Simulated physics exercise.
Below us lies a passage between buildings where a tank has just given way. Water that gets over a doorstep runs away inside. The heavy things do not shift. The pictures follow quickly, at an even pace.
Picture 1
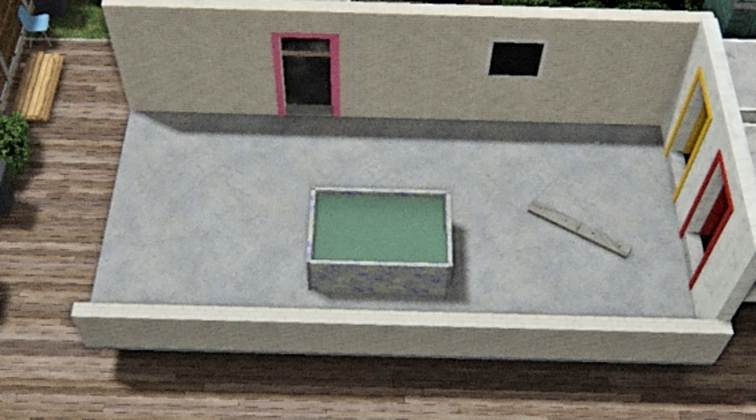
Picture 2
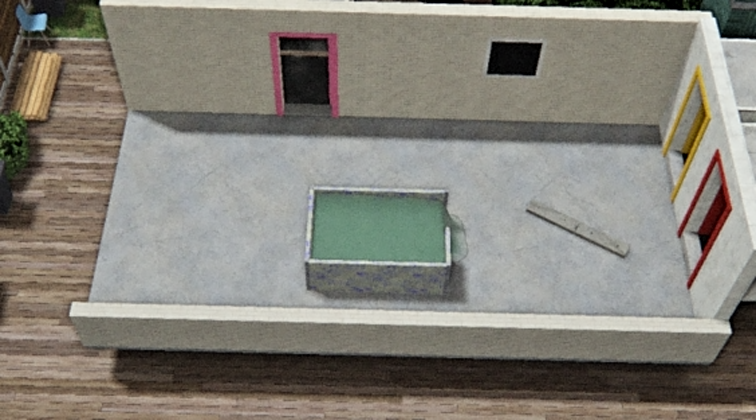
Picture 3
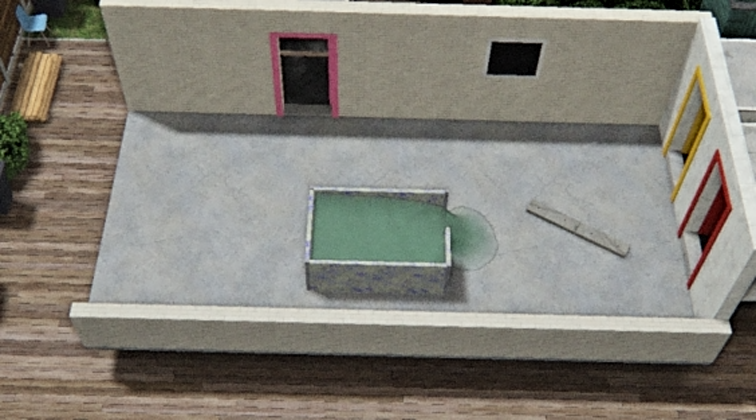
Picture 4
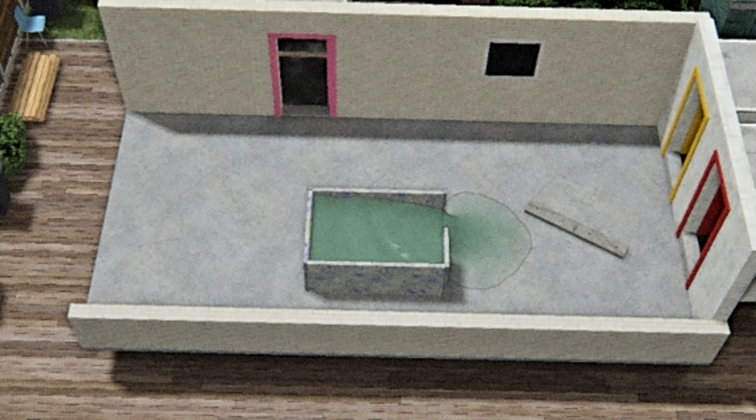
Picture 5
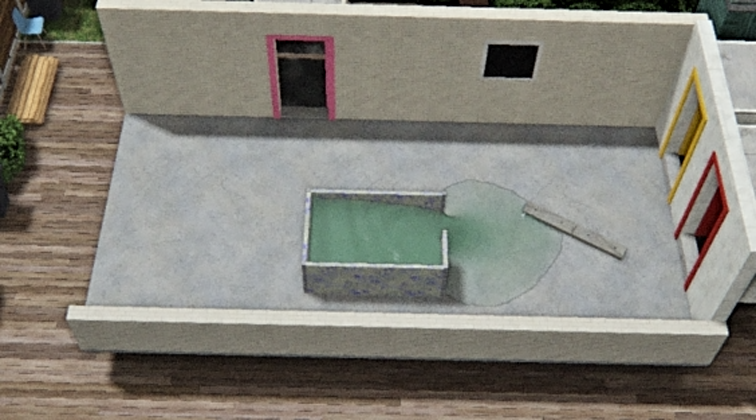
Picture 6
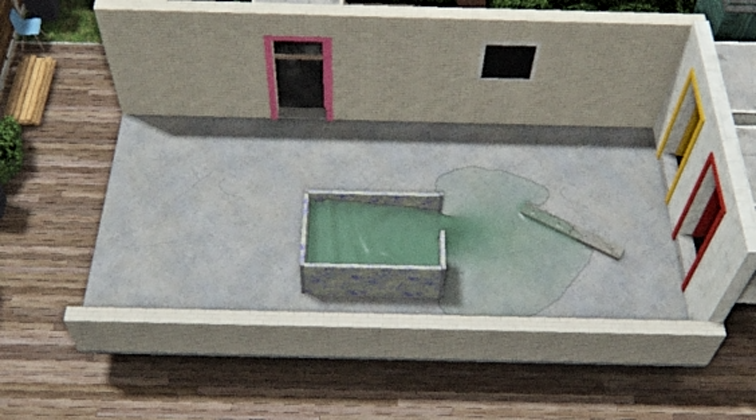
A pale-walled enclosure with a grey floor, seen from high above, holds an open tank of green water near its centre, with a pink-edged doorway and dark window behind and yellow and red doorways at right. Water pours through a gap in the tank's right side, and its level drops. The thin green sheet fans rightward, reaching and passing around the slanted plank's near end, while the view drifts very slightly.
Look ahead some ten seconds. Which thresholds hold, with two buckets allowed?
The red door admits no more than that; the pink door admits no more than that; the yellow door admits no more than that.
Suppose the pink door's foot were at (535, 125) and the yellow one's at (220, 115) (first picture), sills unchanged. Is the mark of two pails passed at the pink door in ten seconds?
The pink one goes over.
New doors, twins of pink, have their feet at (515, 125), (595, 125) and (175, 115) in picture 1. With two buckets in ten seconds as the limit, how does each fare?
As listed: Passes that mark, takes more, stays under.
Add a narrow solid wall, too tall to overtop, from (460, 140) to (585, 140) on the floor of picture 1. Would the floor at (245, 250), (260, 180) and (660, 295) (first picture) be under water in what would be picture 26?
In that order: Not flooded, dry, wet.
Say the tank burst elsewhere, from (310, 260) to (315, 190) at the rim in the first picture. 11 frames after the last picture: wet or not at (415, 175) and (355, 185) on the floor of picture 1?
In that order: No water, clear.
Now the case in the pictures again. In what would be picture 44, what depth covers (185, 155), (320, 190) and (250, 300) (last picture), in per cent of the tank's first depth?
In that order: 0, 0 and 0 per cent.
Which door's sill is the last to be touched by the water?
That is the pink door.
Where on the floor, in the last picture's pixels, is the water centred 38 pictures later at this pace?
Around (509, 237).
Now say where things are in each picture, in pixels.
The first frame shows still water in the open tank at (380, 229).
In the second frame, the front is at a hidden place, out from the gap at (443, 228).
In the third frame, water pours out at (443, 230) and has run to (492, 250).
In the fourth frame, the front is at (524, 231), out from the gap at (441, 232).
In the fifth frame, the front is at (554, 231), out from the gap at (440, 233).
In the sixth frame, the front is at (585, 253), out from the gap at (438, 234).
A moment on, water covers 30 % of the floor; the red door wet at the sill, nothing in, the pink door not reached, the yellow door not reached.
Next, water covers 35 % of the floor; the red door wet at the sill, nothing in, the pink door not reached, the yellow door wet at the sill, nothing in.
Then, water covers 35 % of the floor; the red door under two buckets in, the pink door not reached, the yellow door under two buckets in.
Later, water covers 50 % of the floor; the red door under two buckets in, the pink door not reached, the yellow door under two buckets in.
In the end, water covers 90 % of the floor; the red door under two buckets in, the pink door wet at the sill, nothing in, the yellow door under two buckets in.
